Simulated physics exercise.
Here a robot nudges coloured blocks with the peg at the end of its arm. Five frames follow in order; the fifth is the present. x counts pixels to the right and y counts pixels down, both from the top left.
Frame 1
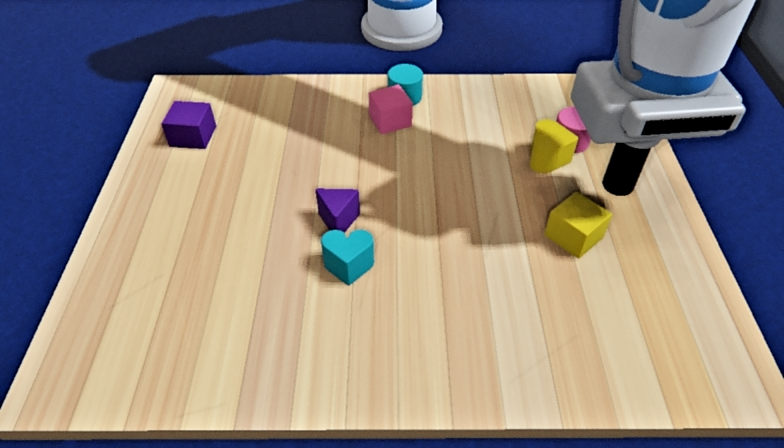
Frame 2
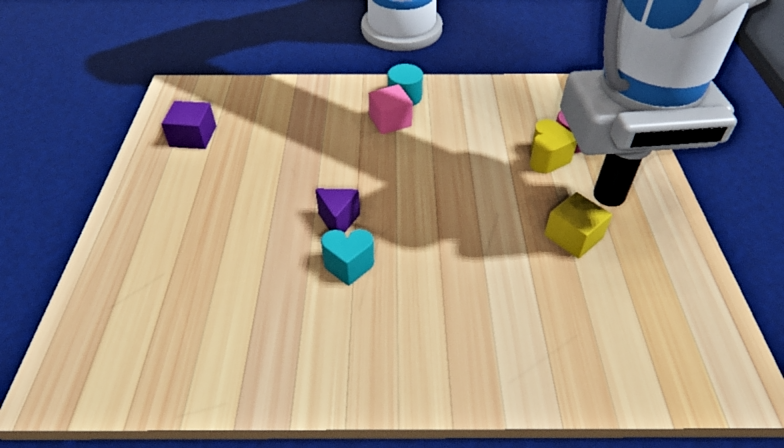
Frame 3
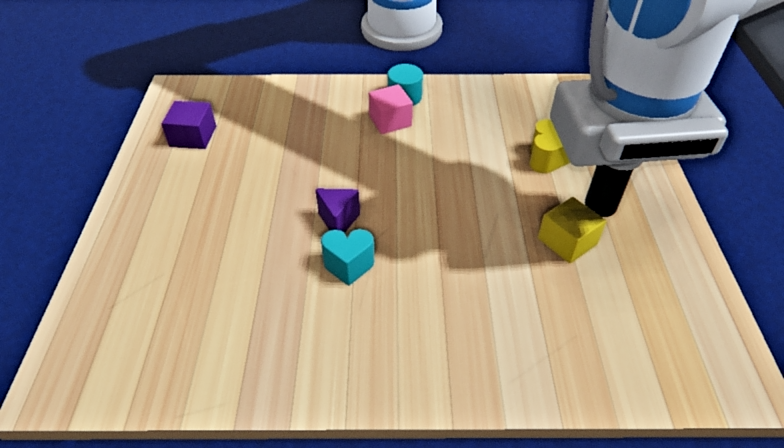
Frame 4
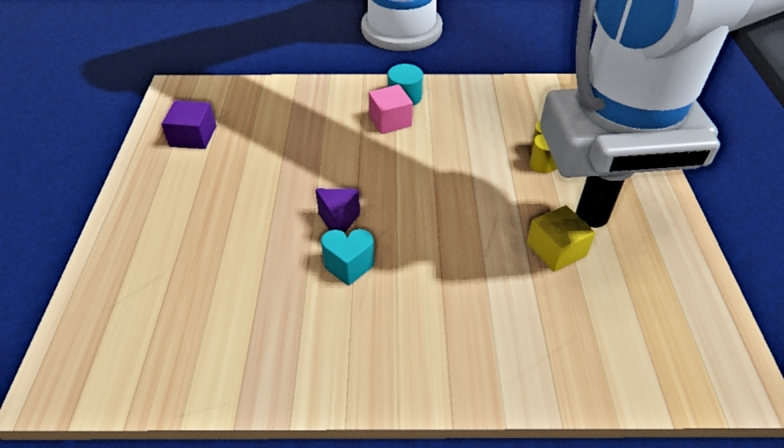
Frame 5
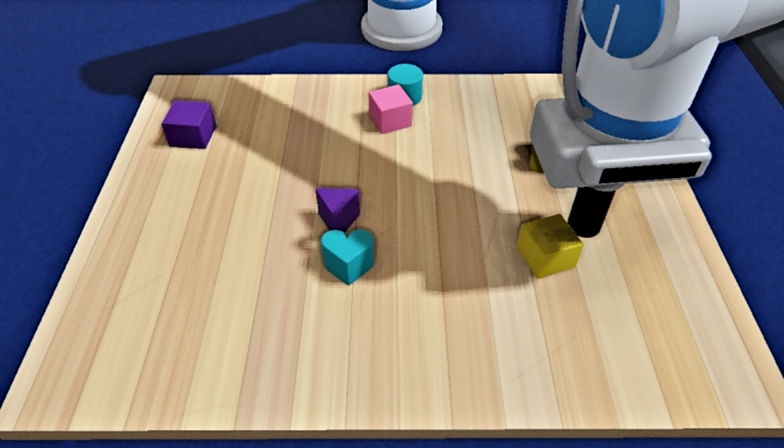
The clip shows a robot arm above a wooden board scattered with purple, teal, pink and yellow blocks; its black peg moves toward the viewer and left, pushing a yellow block a short way in that direction.
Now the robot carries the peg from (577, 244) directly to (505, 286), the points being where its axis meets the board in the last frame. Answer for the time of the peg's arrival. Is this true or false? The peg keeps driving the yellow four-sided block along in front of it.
Verdict: True.
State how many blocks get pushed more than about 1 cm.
Put simply, one block is moved more than 1 cm.
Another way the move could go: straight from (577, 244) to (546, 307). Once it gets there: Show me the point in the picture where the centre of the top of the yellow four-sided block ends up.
It should be at (518, 256) by then.
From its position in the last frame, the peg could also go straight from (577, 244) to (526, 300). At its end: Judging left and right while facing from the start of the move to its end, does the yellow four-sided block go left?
No, that is not what happens.
On the path given first. Halfway along, peg at (547, 248); yellow four-sided block at (513, 253).
At the end, peg at (509, 270); yellow four-sided block at (470, 272), turned 20° clockwise.
